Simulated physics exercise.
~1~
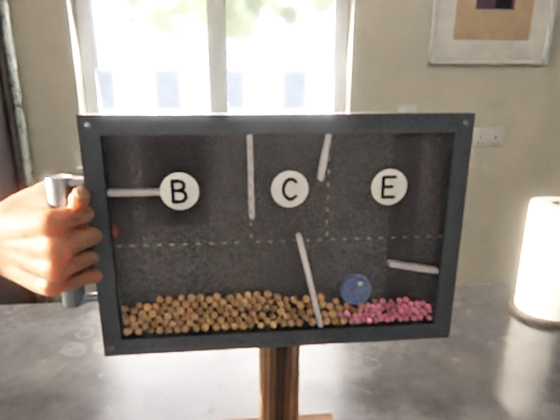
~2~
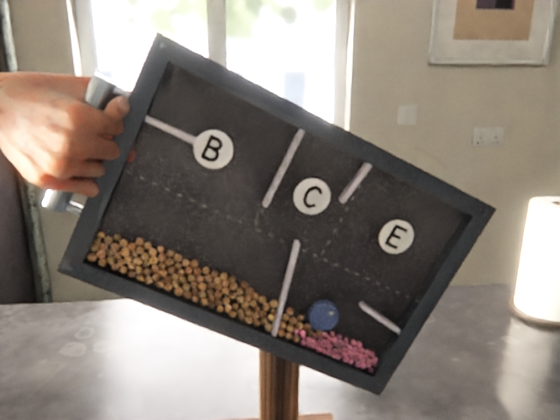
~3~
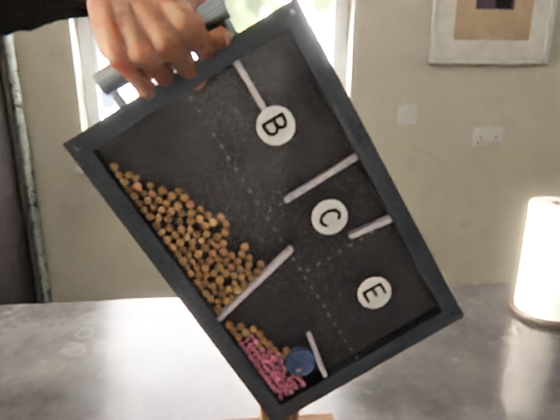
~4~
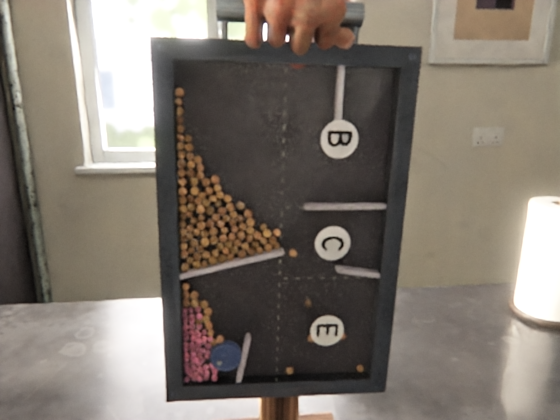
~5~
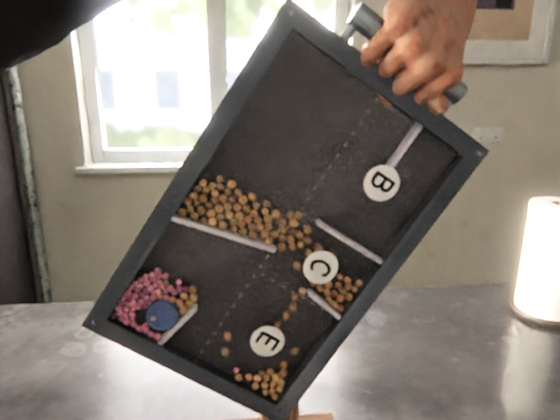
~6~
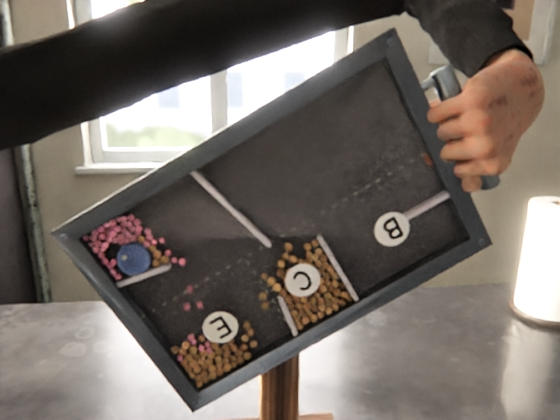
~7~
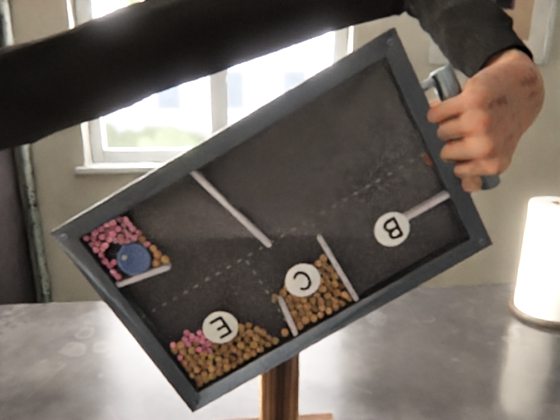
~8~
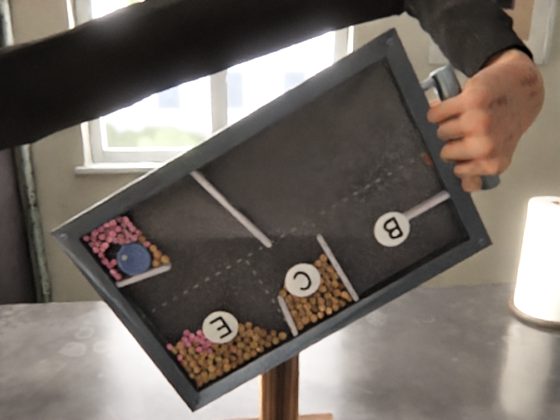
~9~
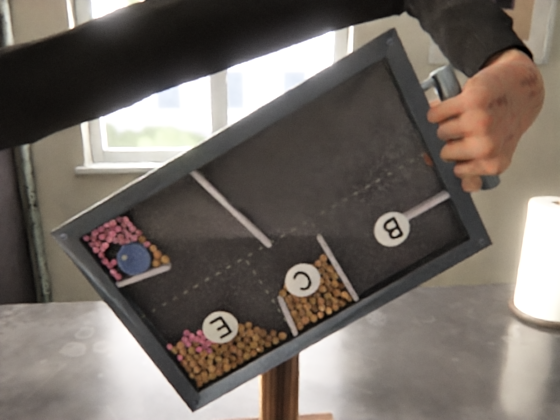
Framed box of wooden beads turning clockwise by hand, beads spilling into pockets C and E, blue disc staying outside them.
